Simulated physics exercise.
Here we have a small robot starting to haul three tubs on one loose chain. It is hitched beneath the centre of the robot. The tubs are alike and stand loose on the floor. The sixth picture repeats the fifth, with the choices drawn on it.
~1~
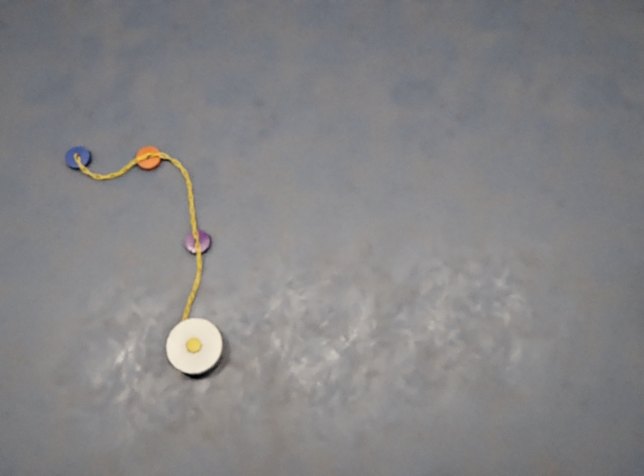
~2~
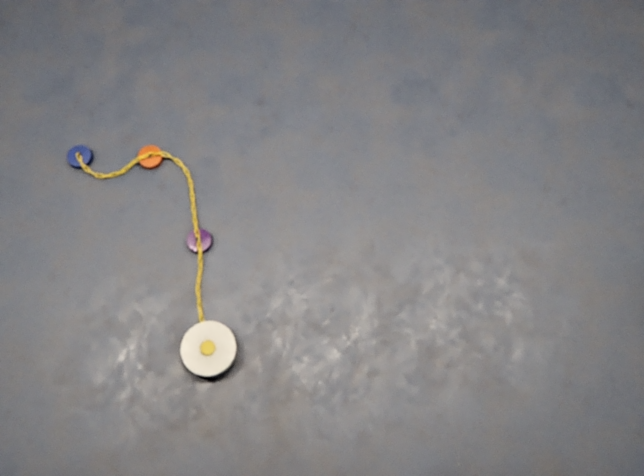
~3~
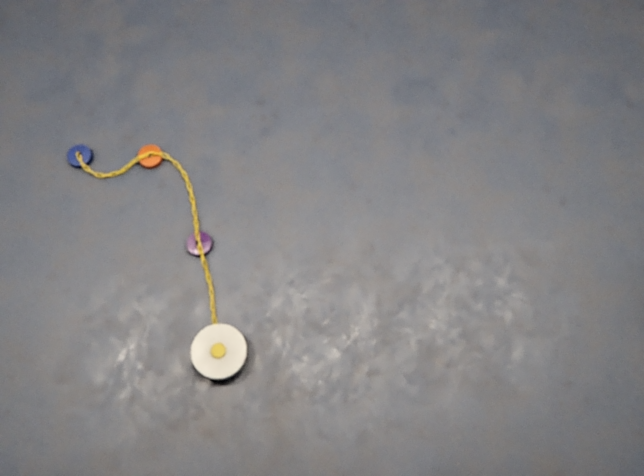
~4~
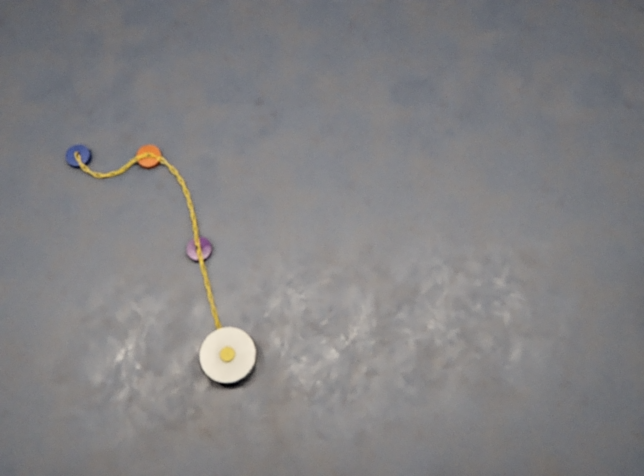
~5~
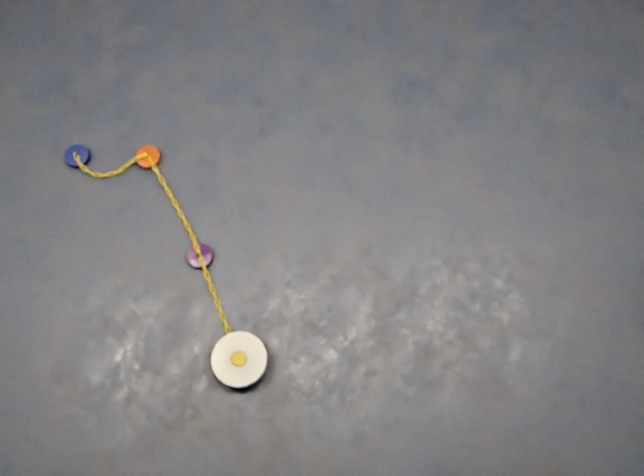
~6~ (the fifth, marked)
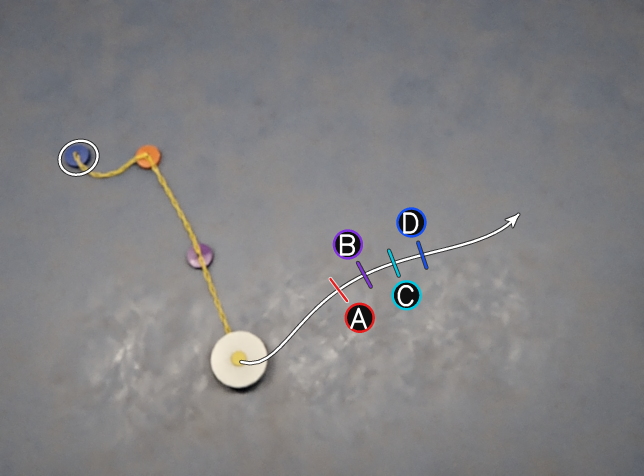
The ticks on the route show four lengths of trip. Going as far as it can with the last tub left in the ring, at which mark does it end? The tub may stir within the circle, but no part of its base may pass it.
At B, and not beyond.
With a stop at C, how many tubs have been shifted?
Three.
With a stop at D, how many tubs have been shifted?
Three.
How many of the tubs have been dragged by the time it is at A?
Two.
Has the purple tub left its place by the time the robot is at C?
Yes.
On the marked copy, A at (339, 290); B at (364, 275); C at (394, 263); D at (422, 255); the ring at (79, 158); the route from (241, 362) via (374, 270) to (519, 215).
Taking B. A third of the way, robot (288, 336); blue tub (77, 156); orange tub (151, 164); purple tub (203, 264).
Two thirds of the way, robot (327, 297); blue tub (77, 156); orange tub (152, 170); purple tub (218, 262).
When it is over, robot (365, 272); blue tub (79, 156); orange tub (158, 182); purple tub (253, 250); the ringed tub at the far end is still in its ring.
As for the rest, A is safe but short; C drags the last tub to (95, 162); D drags the last tub to (116, 171).
